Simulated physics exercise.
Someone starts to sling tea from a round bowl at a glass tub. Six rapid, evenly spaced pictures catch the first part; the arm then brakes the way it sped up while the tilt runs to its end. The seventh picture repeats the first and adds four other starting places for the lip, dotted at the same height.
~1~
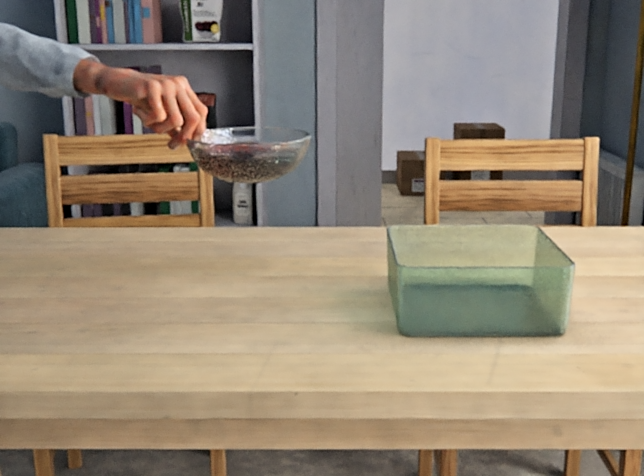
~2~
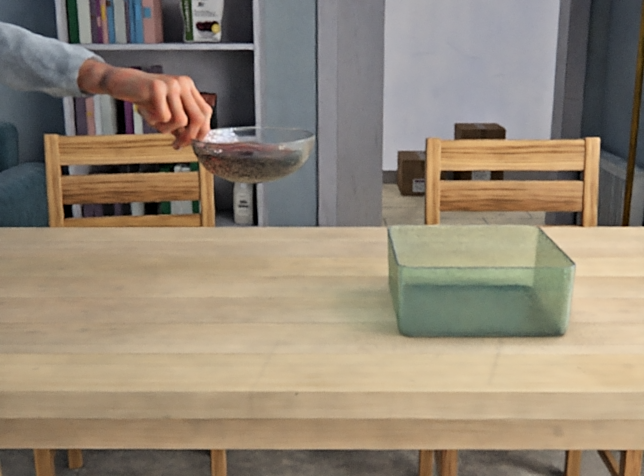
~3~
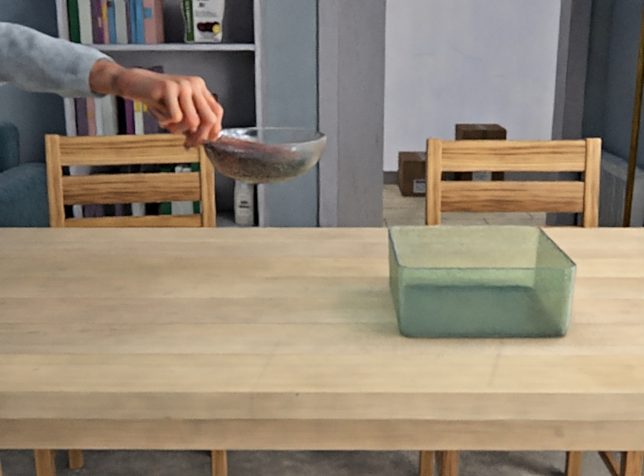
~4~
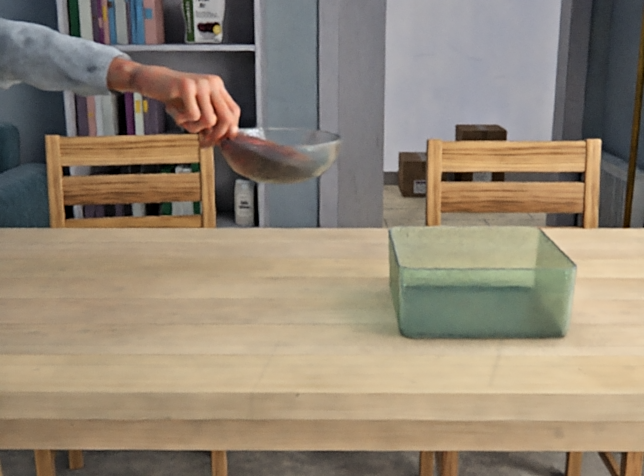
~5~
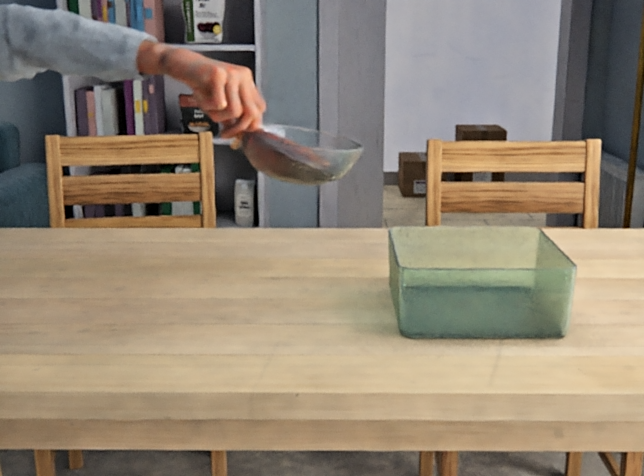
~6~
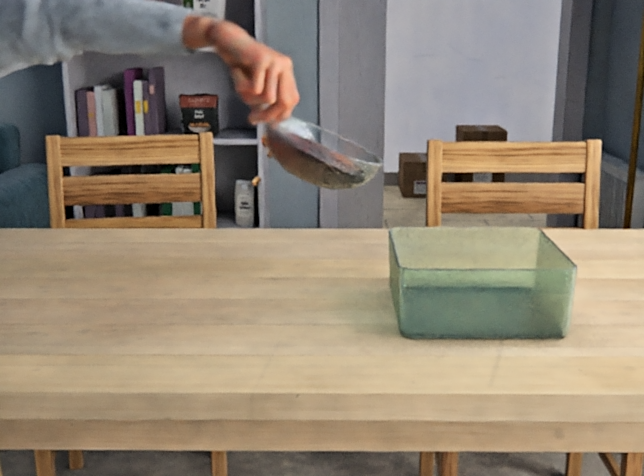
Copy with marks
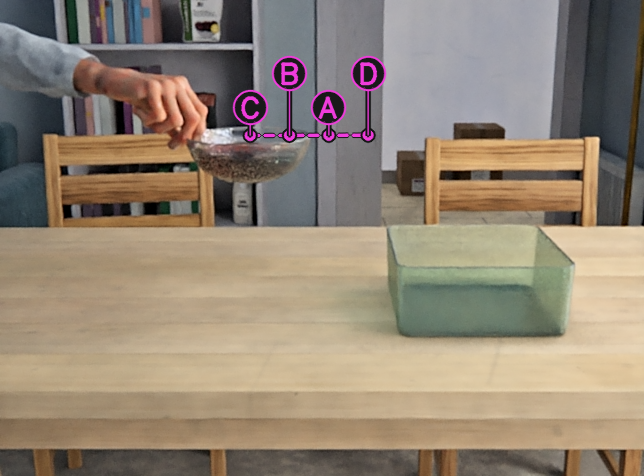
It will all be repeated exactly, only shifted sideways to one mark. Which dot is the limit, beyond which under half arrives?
It is C.
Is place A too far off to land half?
No, that is safe.
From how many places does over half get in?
All of them.
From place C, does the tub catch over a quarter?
Yes, clearly.
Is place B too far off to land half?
No, that is safe.
On the marked copy, A at (328, 135); B at (289, 135); C at (250, 135); D at (368, 135).
If A is chosen, about 86 % lands in the tub, 9 % falls short and 5 % goes beside or beyond.
If B is chosen, about 77 % lands in the tub, 9 % falls short and 15 % goes beside or beyond.
If C is chosen, about 64 % lands in the tub, 23 % falls short and 13 % goes beside or beyond.
If D is chosen, about 73 % lands in the tub, 4 % falls short and 23 % goes beside or beyond.
